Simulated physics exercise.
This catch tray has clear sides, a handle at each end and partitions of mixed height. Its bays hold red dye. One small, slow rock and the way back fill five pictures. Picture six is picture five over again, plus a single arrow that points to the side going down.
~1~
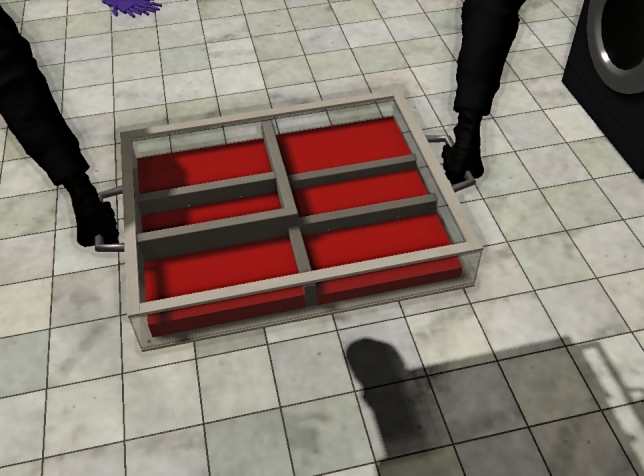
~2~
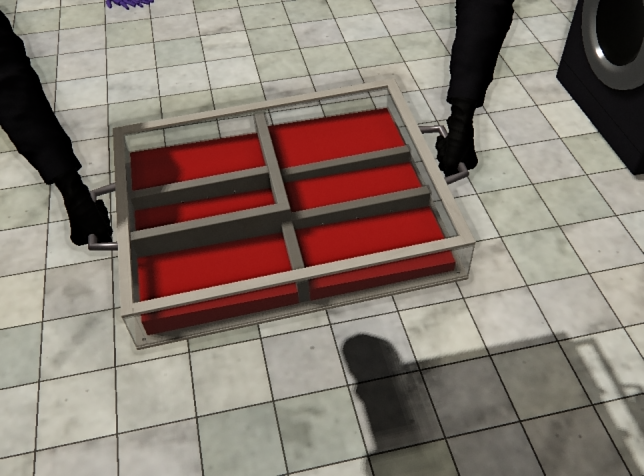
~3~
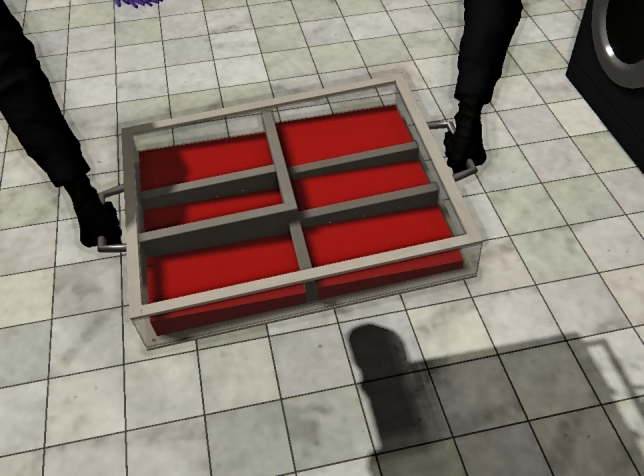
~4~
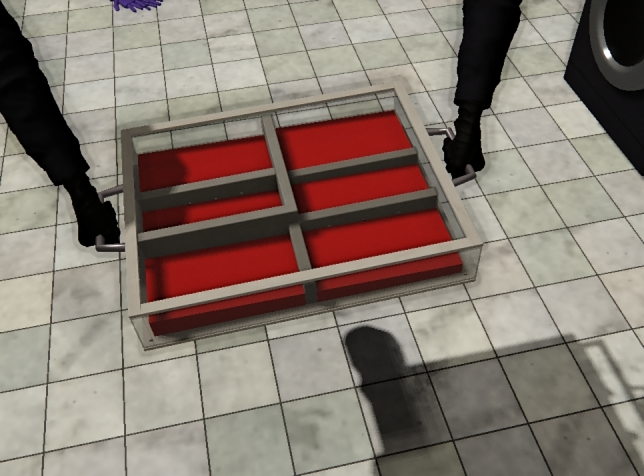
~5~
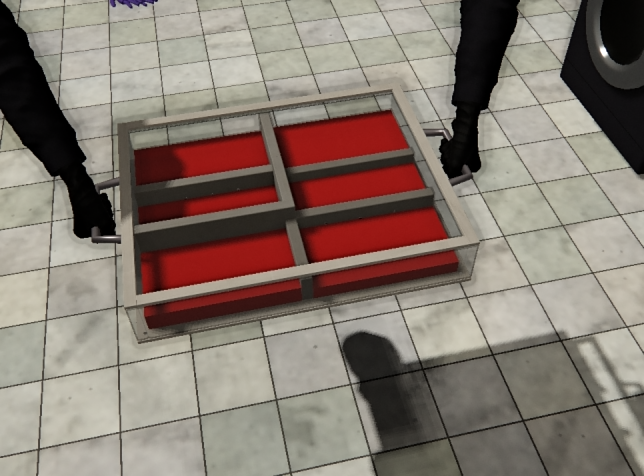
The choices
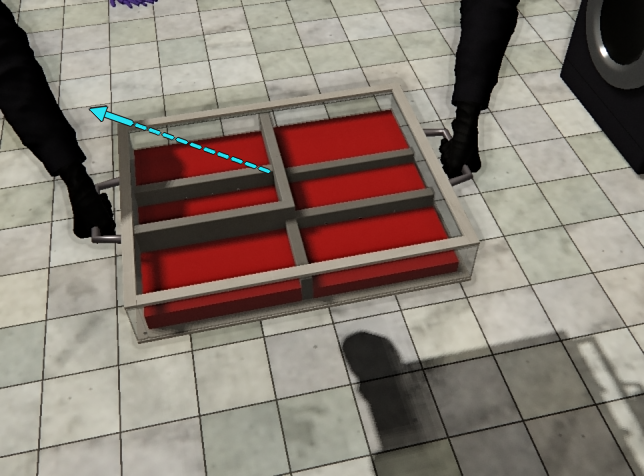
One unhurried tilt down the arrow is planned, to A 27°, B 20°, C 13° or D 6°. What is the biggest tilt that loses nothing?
C will do.
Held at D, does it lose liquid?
No, that is safe.
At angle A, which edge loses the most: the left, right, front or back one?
Over the left one.
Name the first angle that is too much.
The answer is B.
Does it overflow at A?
Yes, it does.
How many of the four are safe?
Two.
The tray is level; deepest in the back right bay, at (340, 148), shallowest in the front right.
Tipped about 2° down to the front left; no wall is crossed.
Tipped about 4° down to the front left; no wall is crossed.
Tipped about 2° down to the front left; no wall is crossed.
The tray is level; deepest in the back right bay, at (337, 141), shallowest in the front right.
The arrow ends at (95, 110).
For angle A, about 41 % goes over the rim.
For angle B, about 7 % goes over the rim.
For angle C, nothing spills; the back right bay holds the most.
For angle D, nothing spills; the back right bay holds the most.
